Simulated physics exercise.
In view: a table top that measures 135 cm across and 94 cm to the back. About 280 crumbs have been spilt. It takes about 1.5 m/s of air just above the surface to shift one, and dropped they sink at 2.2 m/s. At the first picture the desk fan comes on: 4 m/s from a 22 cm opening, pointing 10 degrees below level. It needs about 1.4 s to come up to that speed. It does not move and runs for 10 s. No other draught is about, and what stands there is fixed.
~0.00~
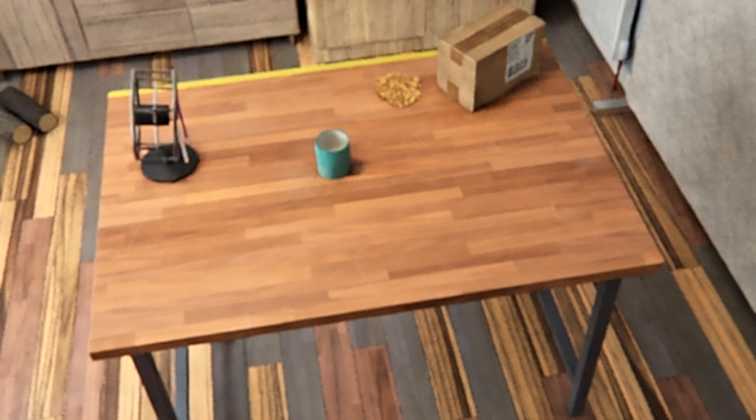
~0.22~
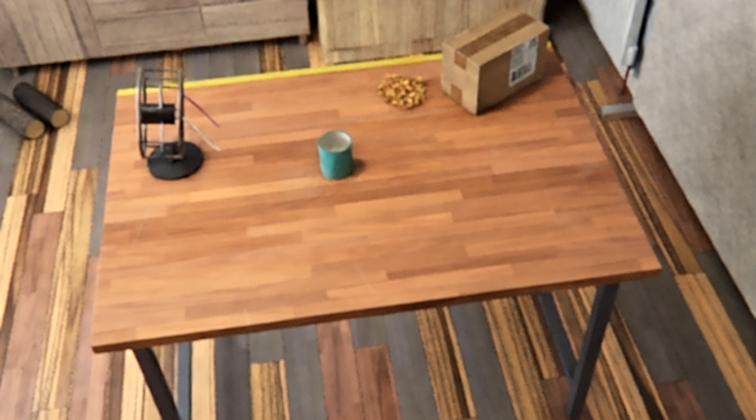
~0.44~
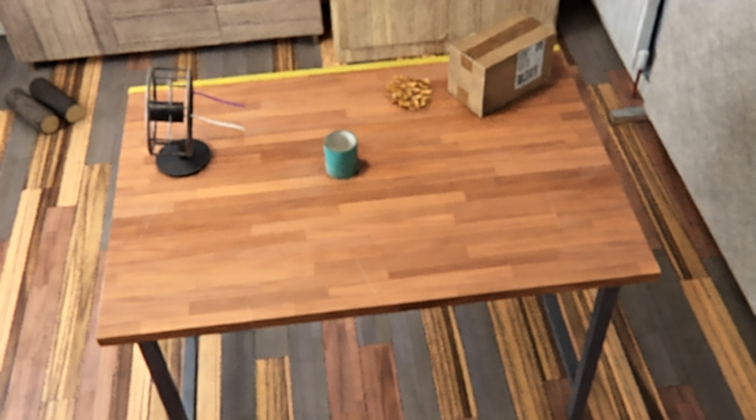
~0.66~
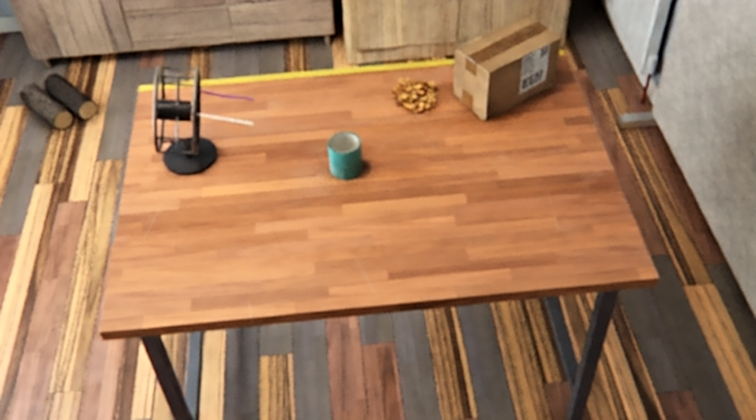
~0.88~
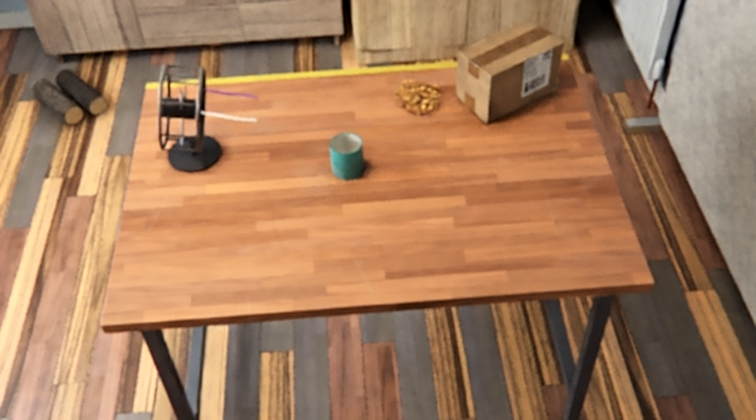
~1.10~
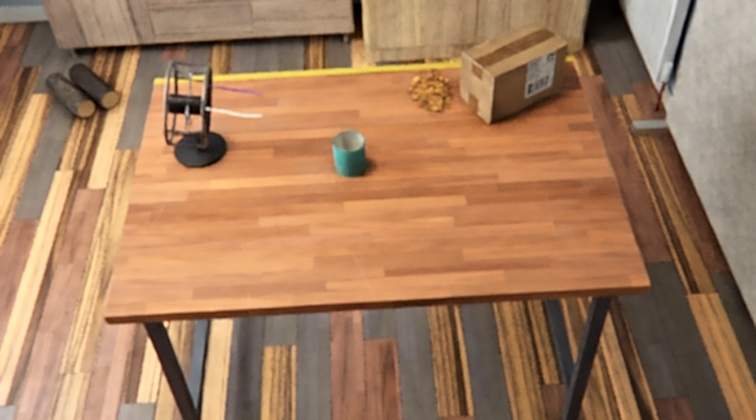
In a room with a striped wood floor, a black desk fan, a green mug, a small pile of crumbs and a cardboard box sit on a wooden table; the view drifts slightly, then many crumbs shift and spread a little.
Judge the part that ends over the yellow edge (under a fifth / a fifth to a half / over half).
By then more than half are over the yellow edge.
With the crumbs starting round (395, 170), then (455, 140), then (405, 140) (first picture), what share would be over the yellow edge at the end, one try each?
In turn about 0 %, 0 %, 0 %.
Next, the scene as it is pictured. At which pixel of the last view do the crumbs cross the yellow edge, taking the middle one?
Near (478, 62).
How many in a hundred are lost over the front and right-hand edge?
About 0 % front, 0 % right-hand.
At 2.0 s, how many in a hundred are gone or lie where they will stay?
Near 100 %.
After 2.0 s, 1 % are on the move or not yet settled, 99 % are over the yellow edge.
After 3.2 s, 0 % are on the move or not yet settled, 100 % are over the yellow edge.
After 5.5 s, 0 % are on the move or not yet settled, 100 % are over the yellow edge.
After 10.0 s, at the end, 100 % are over the yellow edge.
